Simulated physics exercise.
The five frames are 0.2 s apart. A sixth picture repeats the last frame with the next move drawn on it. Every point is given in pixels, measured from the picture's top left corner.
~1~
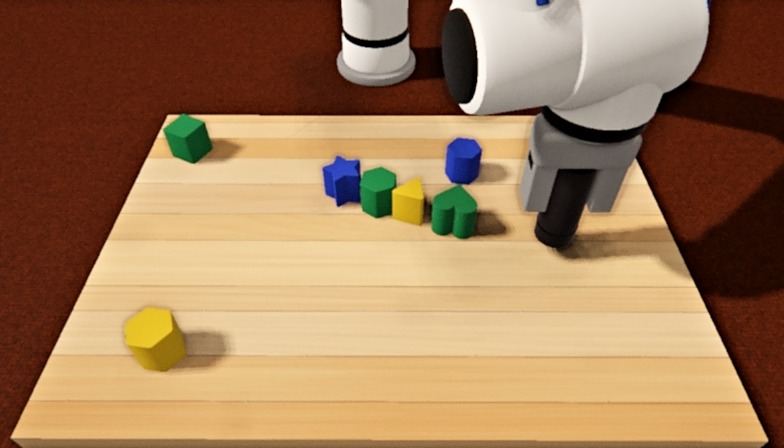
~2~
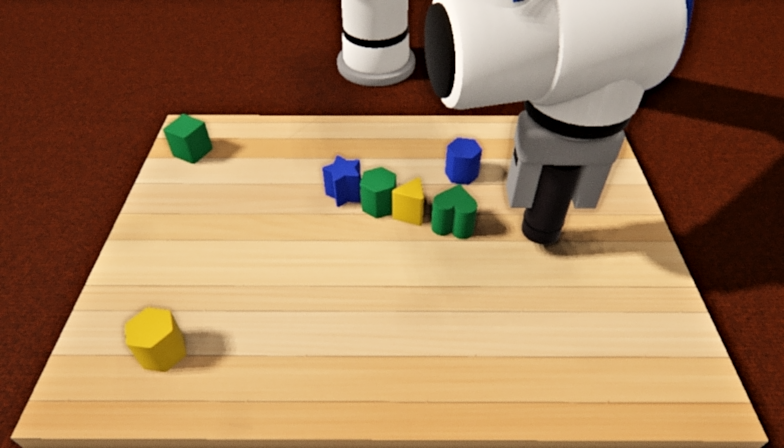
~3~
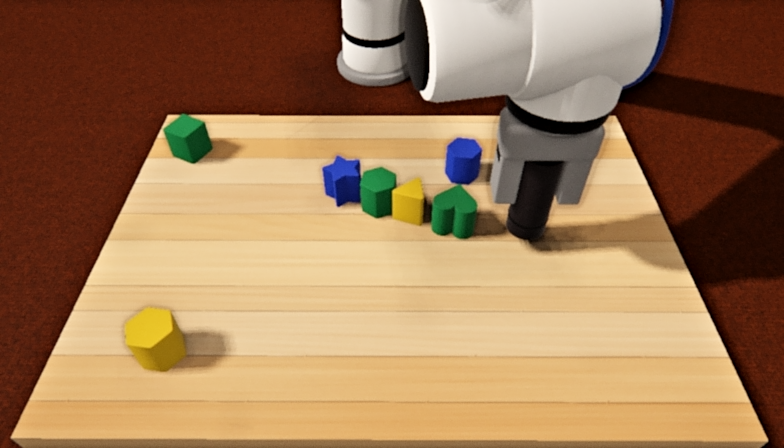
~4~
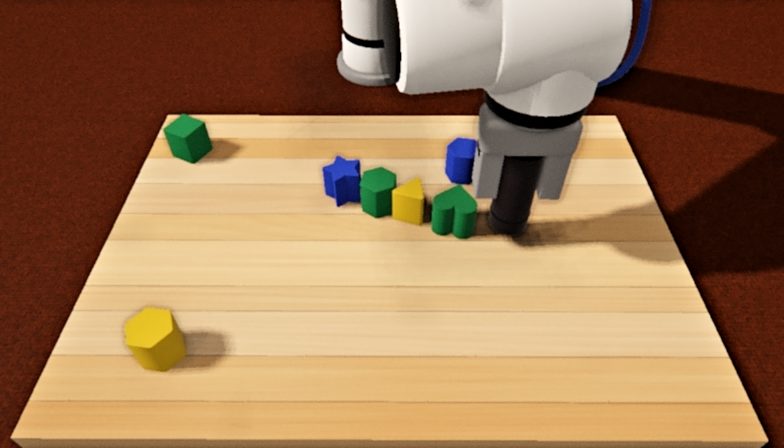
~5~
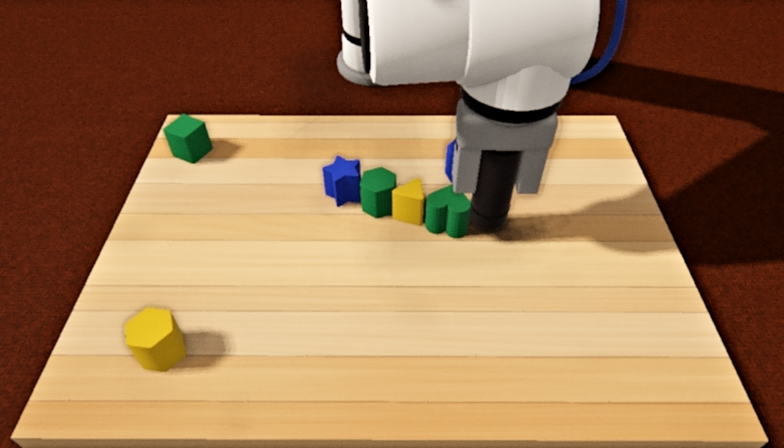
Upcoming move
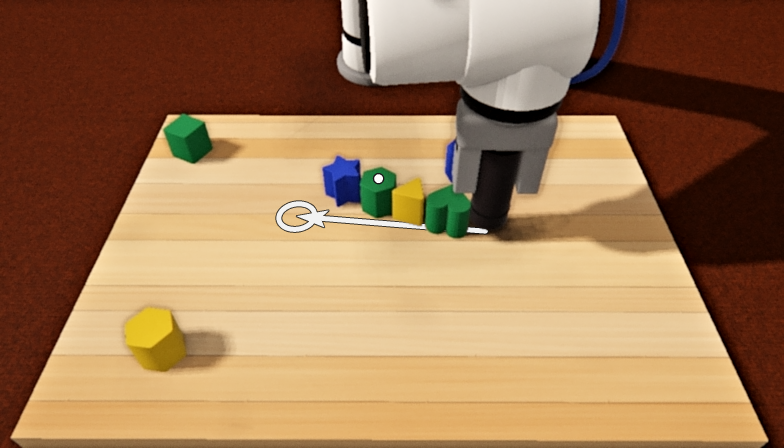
We see a robot arm move a black peg leftward across a wooden board toward a row of blocks, nudging the green heart-shaped block slightly left, while the blue star, green six-sided block and yellow triangle stay still.
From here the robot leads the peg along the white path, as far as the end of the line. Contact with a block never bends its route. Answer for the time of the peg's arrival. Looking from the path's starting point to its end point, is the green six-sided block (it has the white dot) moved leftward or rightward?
Over to the right.
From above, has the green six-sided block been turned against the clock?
I expect not.
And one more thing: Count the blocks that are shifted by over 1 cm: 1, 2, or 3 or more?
Total moved: Three or more.
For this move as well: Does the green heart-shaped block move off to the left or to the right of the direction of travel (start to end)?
With start-to-end as forward, it shifts left.
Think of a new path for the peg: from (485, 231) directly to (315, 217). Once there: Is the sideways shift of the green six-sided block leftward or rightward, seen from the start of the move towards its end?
It moves over to the right.
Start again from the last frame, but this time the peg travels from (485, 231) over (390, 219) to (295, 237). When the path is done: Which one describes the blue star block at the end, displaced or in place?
The answer is that it is displaced.
Path on the board, straight from (485, 231) to (297, 216); the dot is on the green six-sided block.
What follows on the original path. One third of the way, peg (421, 213); blue star block (339, 166); green six-sided block (372, 174); yellow triangle (381, 197), turned 55° clockwise; green heart-shaped block (394, 215).
Two thirds of the way, peg (357, 208); blue star block (333, 162); green six-sided block (368, 170), turned 20° clockwise; yellow triangle (326, 192); green heart-shaped block (369, 222), turned 55° anticlockwise.
At the end, peg (294, 203); blue star block (333, 162); green six-sided block (368, 170), turned 20° clockwise; yellow triangle (263, 187); green heart-shaped block (369, 222), turned 55° anticlockwise.
